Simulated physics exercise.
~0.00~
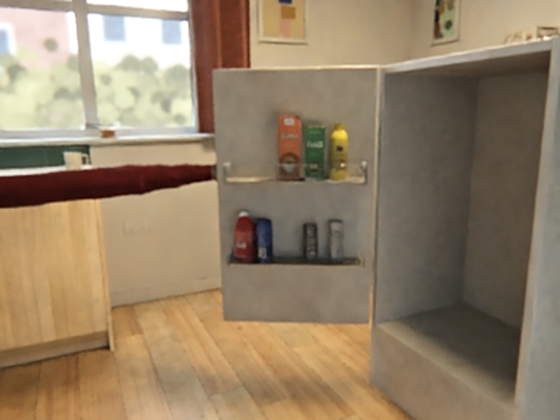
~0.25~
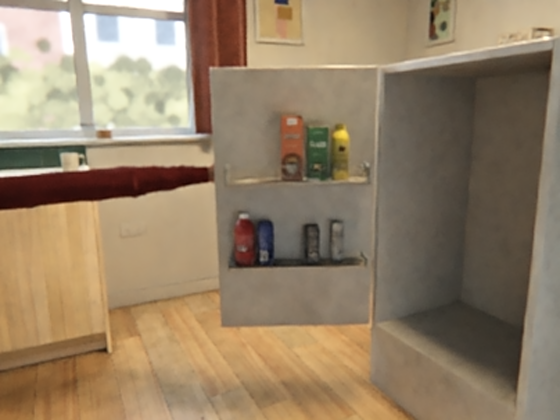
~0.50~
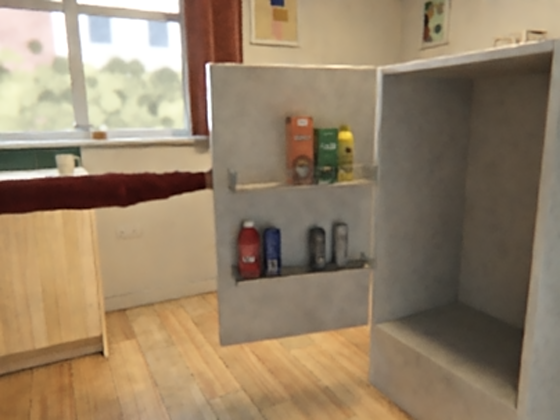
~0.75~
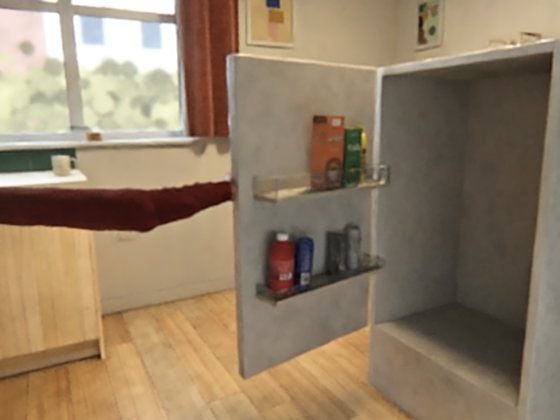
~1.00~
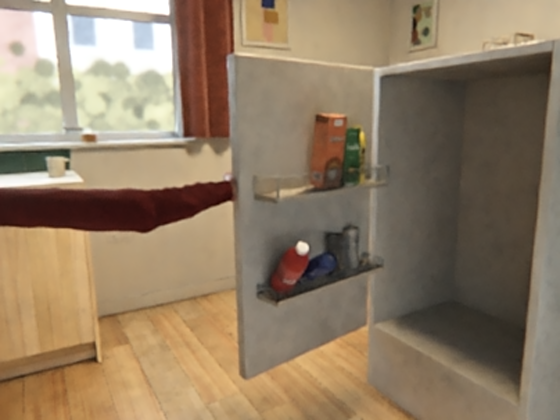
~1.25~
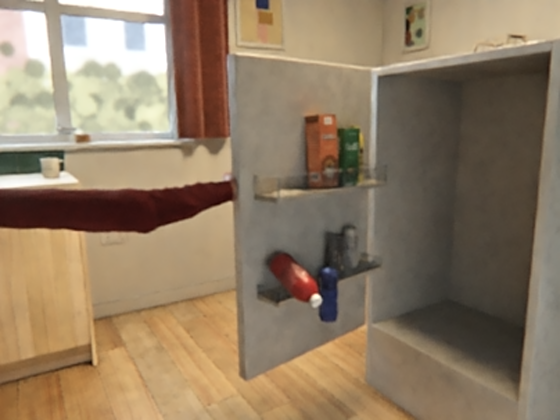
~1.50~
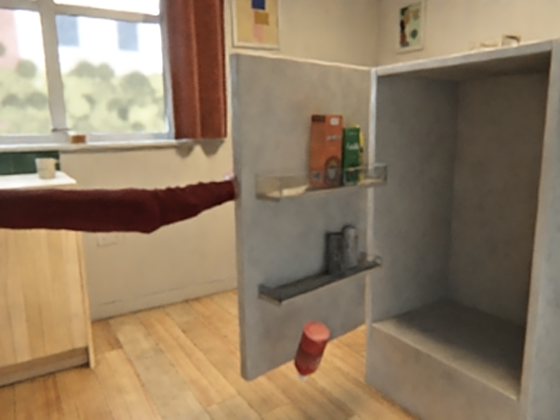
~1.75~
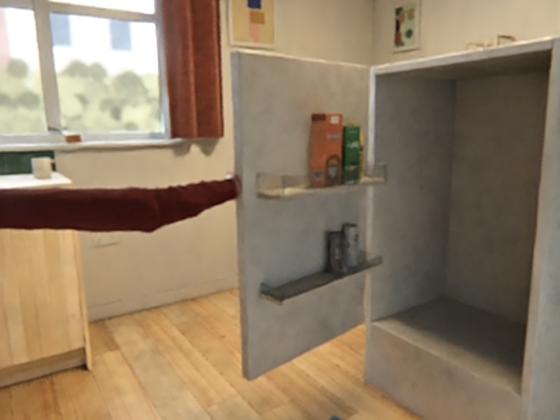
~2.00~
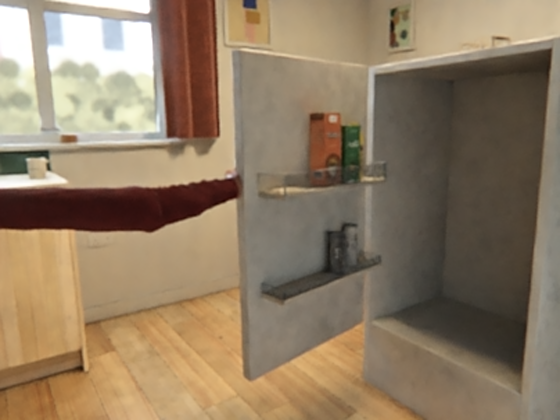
At the start, a grey fridge stands open in a room with a wooden floor, its door holding cartons and a yellow bottle on the upper rack, and a red bottle, a blue can and two greyish cans on the lower one. A red-sleeved arm reaches in from the left and swings the door toward the viewer. The door stops partway, and the red bottle and blue can lean over the lower rail. Both tumble out and drop toward the floor, passing out of view. At the end, the two cartons and the greyish cans still stand in the racks.
